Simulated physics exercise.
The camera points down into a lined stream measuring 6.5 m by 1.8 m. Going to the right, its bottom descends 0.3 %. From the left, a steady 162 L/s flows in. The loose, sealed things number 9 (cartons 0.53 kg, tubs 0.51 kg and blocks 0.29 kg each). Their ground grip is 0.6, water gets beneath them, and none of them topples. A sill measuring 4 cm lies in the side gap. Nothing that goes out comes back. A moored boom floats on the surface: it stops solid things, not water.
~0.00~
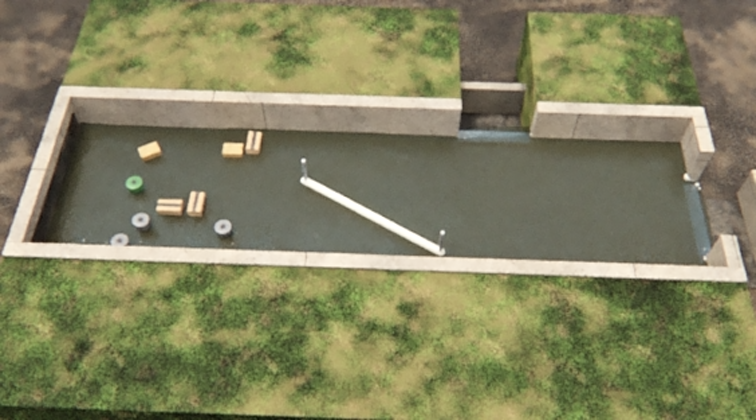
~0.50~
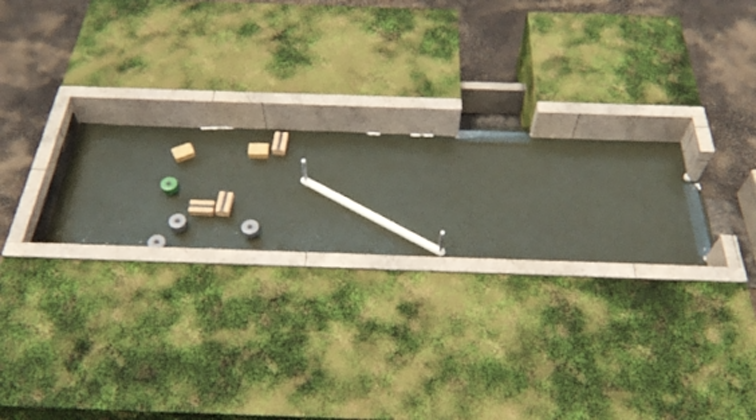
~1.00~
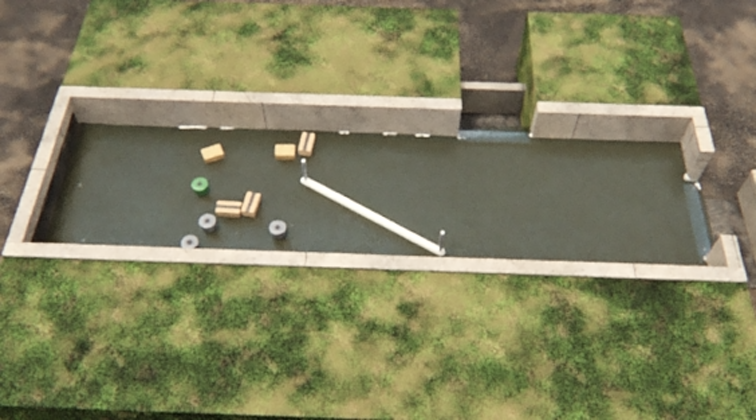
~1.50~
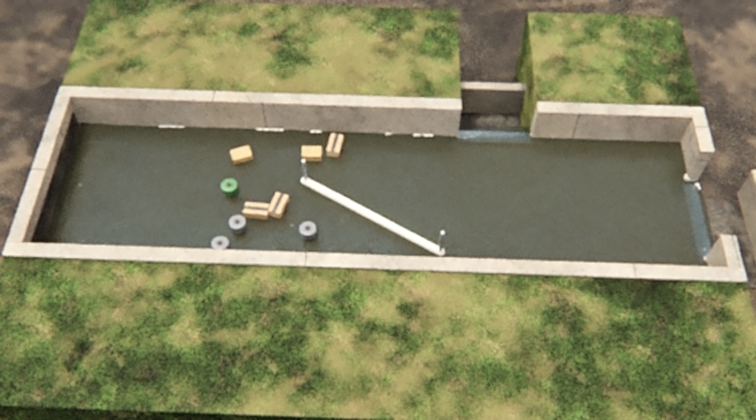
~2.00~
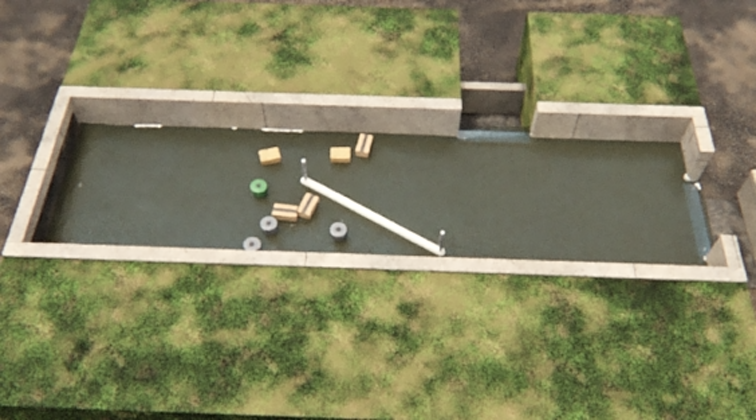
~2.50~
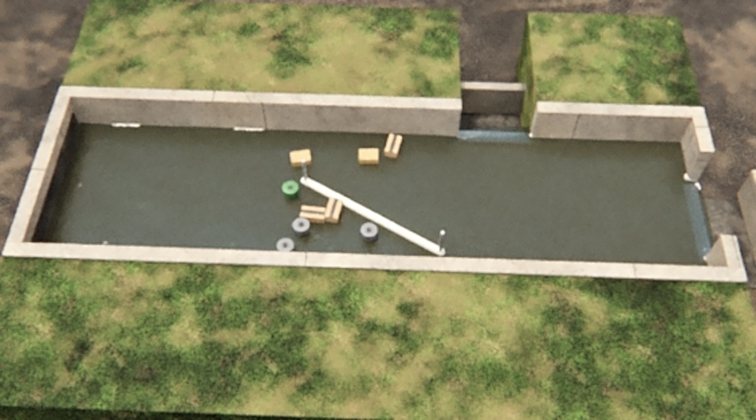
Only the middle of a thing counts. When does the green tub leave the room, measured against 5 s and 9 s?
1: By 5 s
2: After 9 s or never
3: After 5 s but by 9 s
The answer is 2.
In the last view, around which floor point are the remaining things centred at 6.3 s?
They're centred close to (446, 248).
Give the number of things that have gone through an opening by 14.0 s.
The answer is 4.
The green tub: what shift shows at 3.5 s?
By that time, close to 200 cm.
After 3.5 s the green tub is near (333, 202), 2.1 m from its start, afloat; 0 of 9 are out; 9 afloat.
After 6.3 s the green tub is near (388, 231), 2.7 m from its start, afloat; 2 of 9 are out; 7 afloat.
After 10.0 s the green tub is near (389, 232), 2.7 m from its start, afloat; 3 of 9 are out; 6 afloat.
After 14.0 s the green tub is near (391, 232), 2.7 m from its start, afloat; 4 of 9 are out; 5 afloat.
